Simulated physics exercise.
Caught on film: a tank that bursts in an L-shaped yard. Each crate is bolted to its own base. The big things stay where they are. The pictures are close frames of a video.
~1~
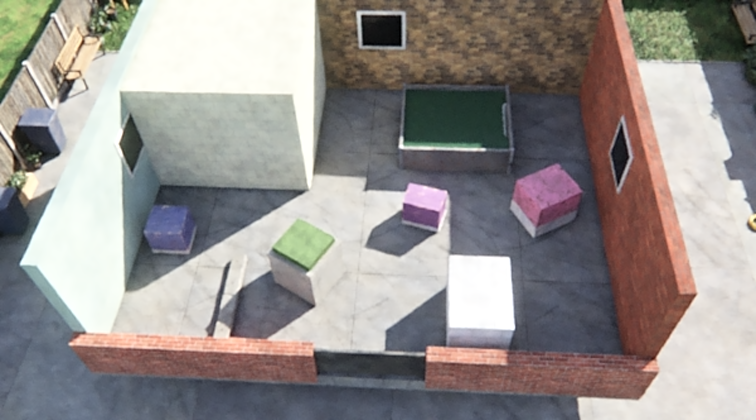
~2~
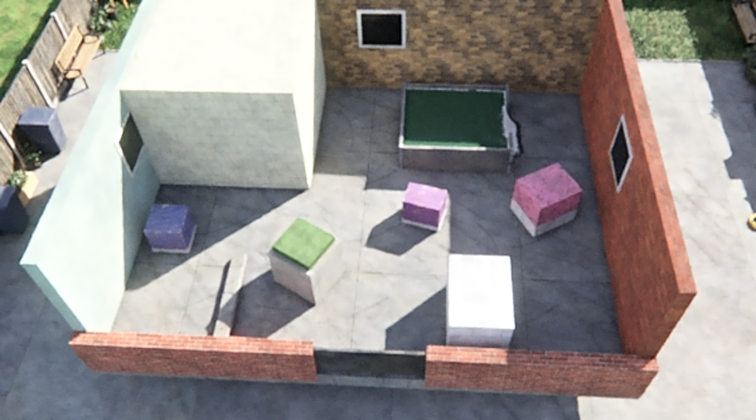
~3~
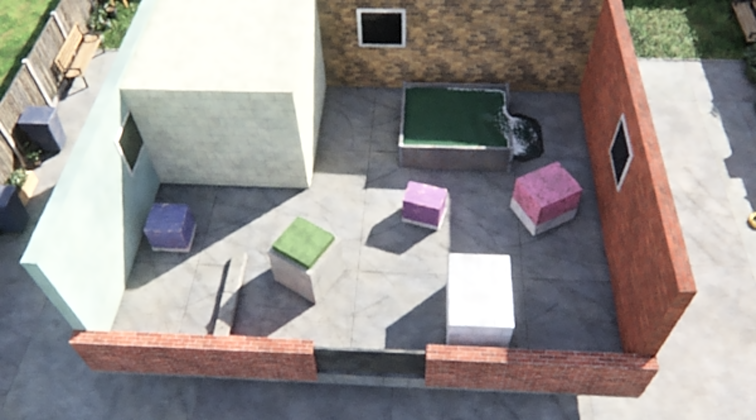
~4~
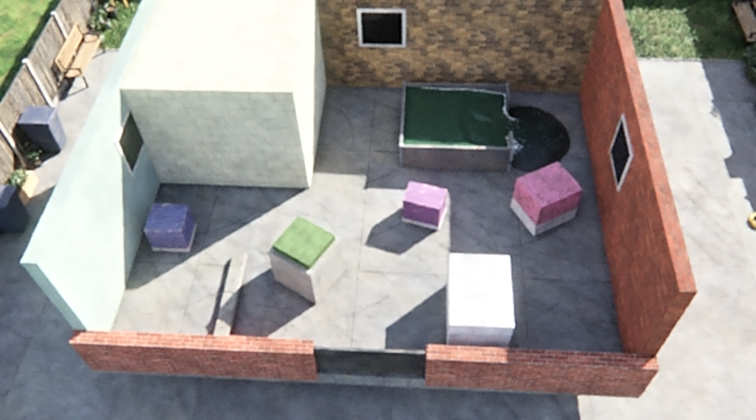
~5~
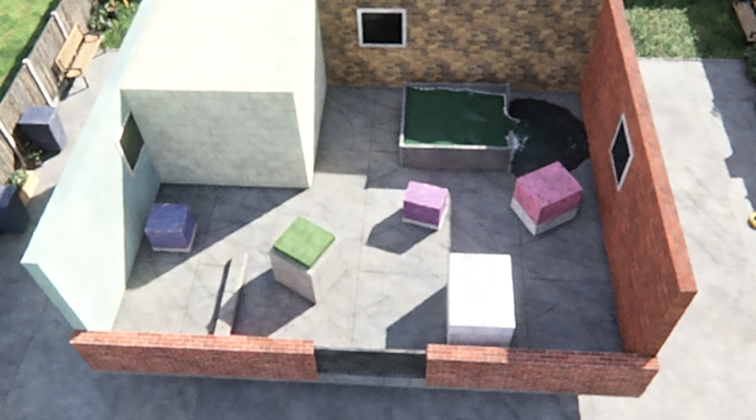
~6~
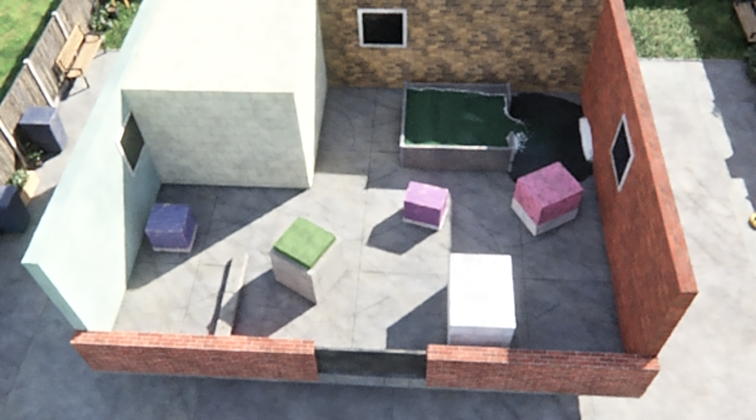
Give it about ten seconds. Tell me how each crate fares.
One by one: The purple crate keeps dry; the pink crate keeps dry; the blue crate keeps dry.
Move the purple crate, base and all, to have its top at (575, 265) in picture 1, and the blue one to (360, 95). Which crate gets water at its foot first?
It is the one in pink.
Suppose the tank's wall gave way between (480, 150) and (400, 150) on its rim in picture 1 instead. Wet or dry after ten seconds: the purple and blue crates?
In short: The purple one is topped; the blue one is topped.
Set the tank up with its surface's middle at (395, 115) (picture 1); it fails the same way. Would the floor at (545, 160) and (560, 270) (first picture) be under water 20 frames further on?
As listed: Flooded, under water.
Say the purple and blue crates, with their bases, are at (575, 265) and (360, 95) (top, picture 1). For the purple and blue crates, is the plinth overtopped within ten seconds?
In short: Purple crate is soaked, blue crate is topped.
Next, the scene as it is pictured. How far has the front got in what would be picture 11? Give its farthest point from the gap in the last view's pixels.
At about (595, 226).
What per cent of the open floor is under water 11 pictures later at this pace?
I make it 15 per cent.
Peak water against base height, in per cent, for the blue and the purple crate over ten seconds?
About 0 and 70 per cent.
A moment on, water covers 10 % of the floor; the purple crate not reached, the pink crate water round its plinth, the blue crate not reached.
Next, water covers 15 % of the floor; the purple crate not reached, the pink crate water round its plinth, the blue crate not reached.
Then, water covers 25 % of the floor; the purple crate not reached, the pink crate water round its plinth, the blue crate not reached.
Later, water covers 45 % of the floor; the purple crate water round its plinth, the pink crate water round its plinth, the blue crate not reached.
In the end, water covers 75 % of the floor; the purple crate stayed above the water, the pink crate stayed above the water, the blue crate stayed above the water.
